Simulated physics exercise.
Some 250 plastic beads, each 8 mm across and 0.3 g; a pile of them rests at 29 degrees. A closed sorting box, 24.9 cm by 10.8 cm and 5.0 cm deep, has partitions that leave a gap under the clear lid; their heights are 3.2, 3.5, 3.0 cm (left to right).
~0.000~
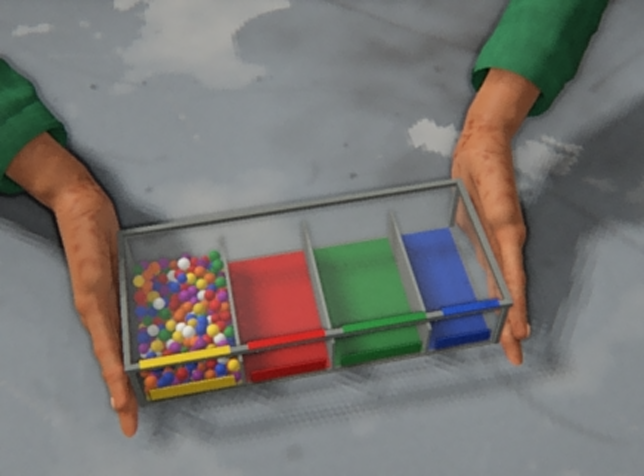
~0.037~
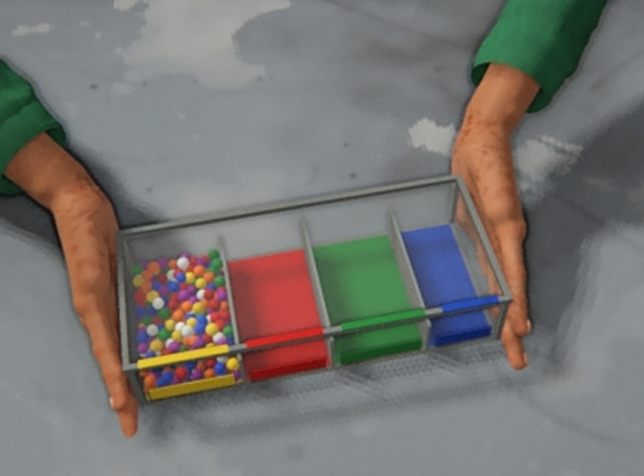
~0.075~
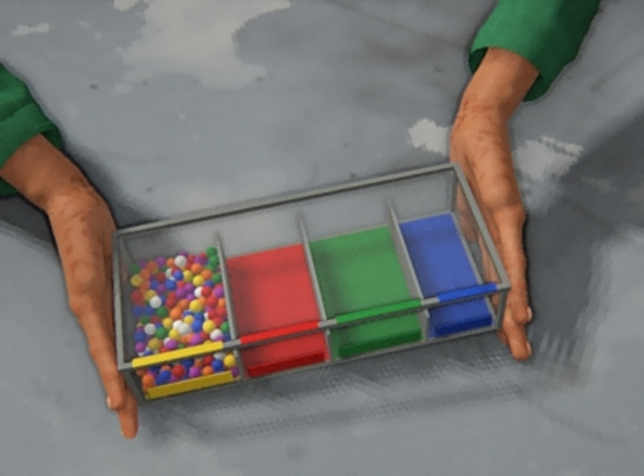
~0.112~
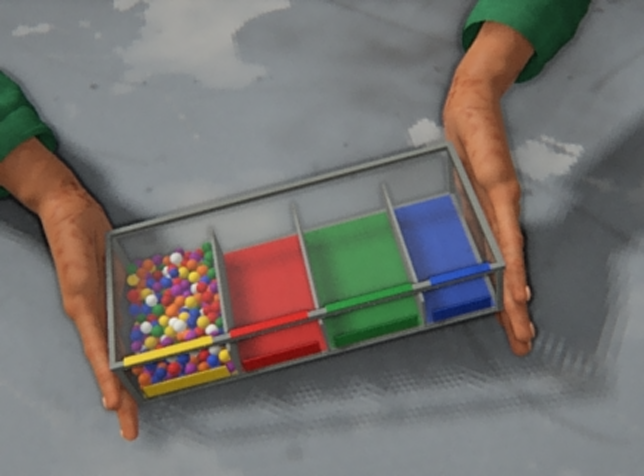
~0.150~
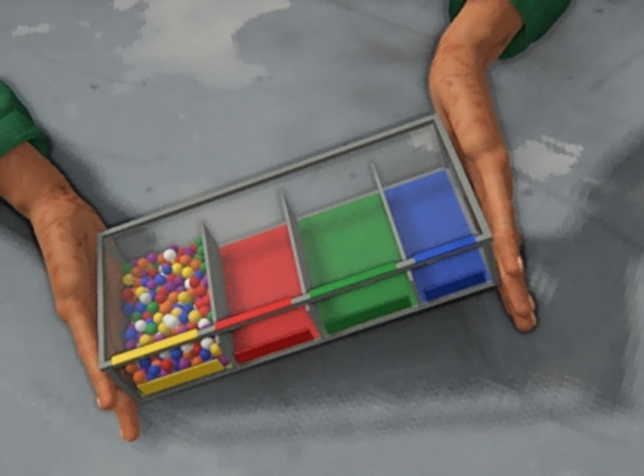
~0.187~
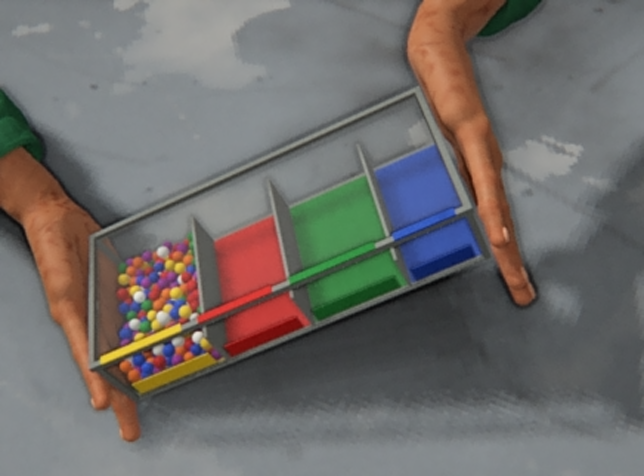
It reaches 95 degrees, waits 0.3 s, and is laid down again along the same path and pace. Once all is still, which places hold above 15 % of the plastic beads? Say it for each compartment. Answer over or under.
Red: Under, blue: Under, green: Under, yellow: Over.
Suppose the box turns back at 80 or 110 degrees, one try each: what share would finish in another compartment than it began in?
Some 0 and 0 per cent.
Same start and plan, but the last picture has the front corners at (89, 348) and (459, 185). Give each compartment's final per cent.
Red 0; blue 0; green 0; yellow 100.
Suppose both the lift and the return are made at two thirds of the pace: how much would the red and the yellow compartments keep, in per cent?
In that case red 0; yellow 100.
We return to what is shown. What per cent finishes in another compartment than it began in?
Roughly 0 per cent.
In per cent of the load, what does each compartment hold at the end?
Red 0; blue 0; green 0; yellow 100.
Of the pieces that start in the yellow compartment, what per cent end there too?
About 100 per cent.
After 0.84 s, tilt 95 degrees; yellow 100 %.
After 1.27 s, tilt 52 degrees; yellow 100 %.
After 1.78 s, tilt 0 degrees; yellow 100 %.
In the end, at 2.1 s, red 0 %, blue 0 %, green 0 %, yellow 100 %.
